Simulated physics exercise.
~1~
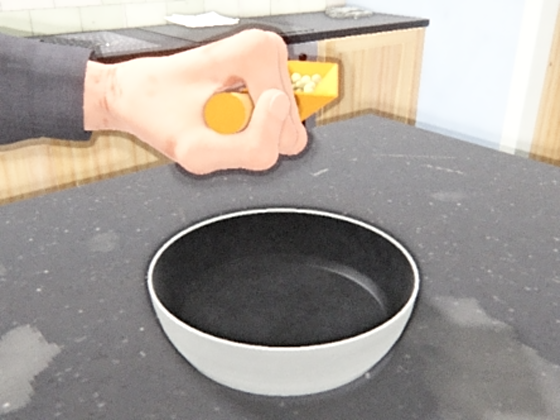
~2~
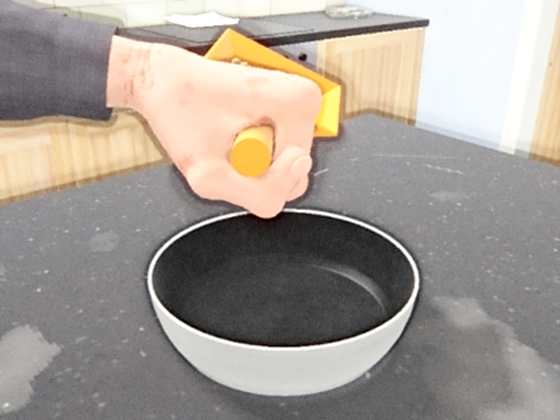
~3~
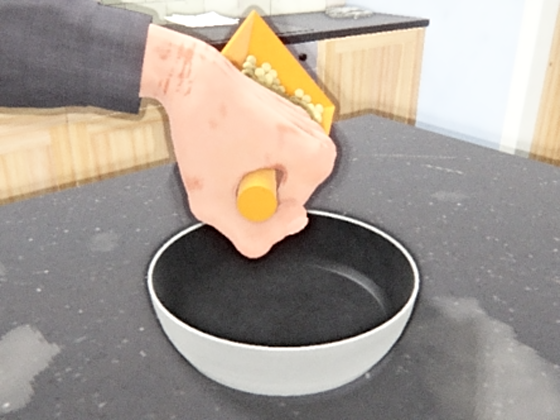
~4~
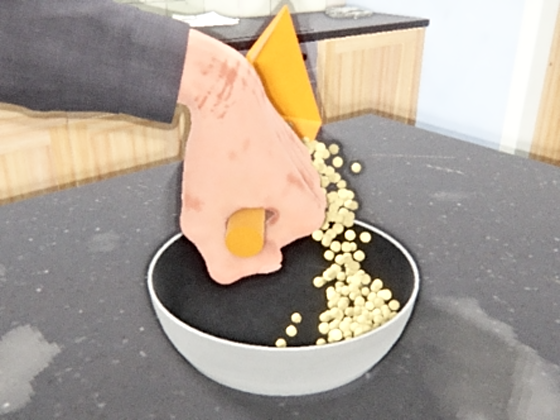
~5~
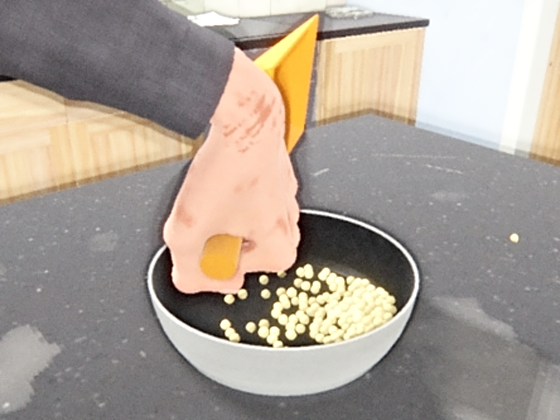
A hand in a dark grey sleeve reaches in from the left, holding an orange scoop of small, pale yellow beans above a bowl-like pan, white outside and black inside. The pan sits on a speckled dark countertop, seen from slightly above, with wooden cabinets and a pale wall behind. The hand lowers toward the pan and gradually tips the scoop, the beans still held inside. As the scoop steepens, they spill over its edge and stream into the pan's right side. Finally the scoop stands upright and the beans lie heaped inside, with one stray on the counter at right.
